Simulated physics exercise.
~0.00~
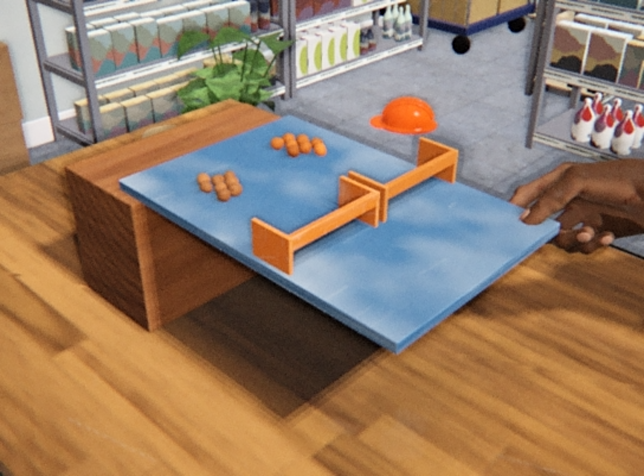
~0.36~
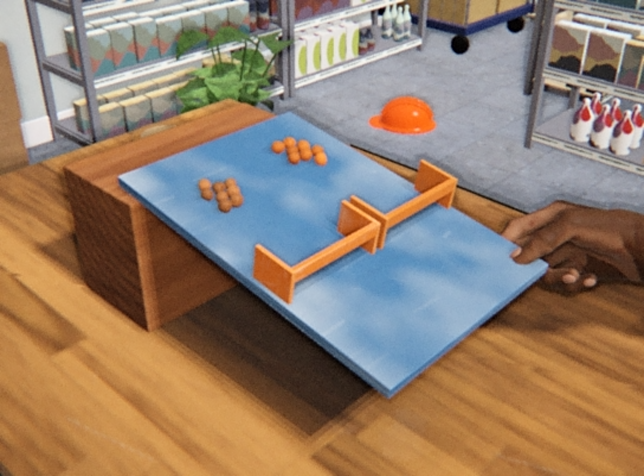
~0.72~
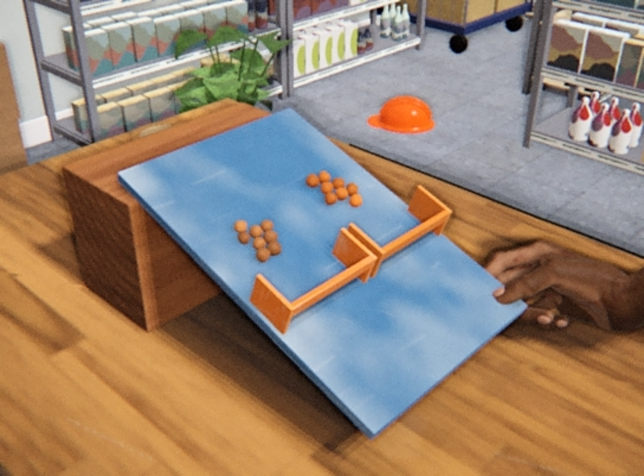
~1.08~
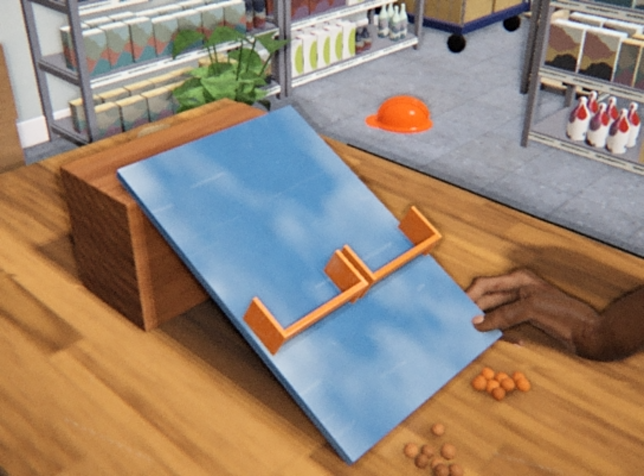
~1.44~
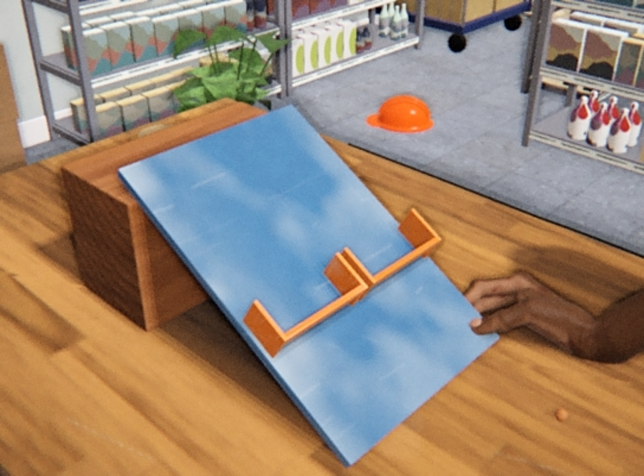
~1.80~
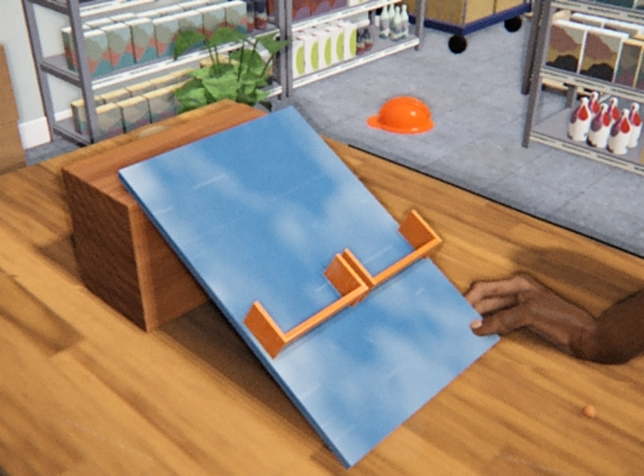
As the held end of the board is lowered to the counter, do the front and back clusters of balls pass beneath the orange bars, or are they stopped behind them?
Both clusters pass beneath the bars, the front one and the back one alike, and they leave the board for the counter.
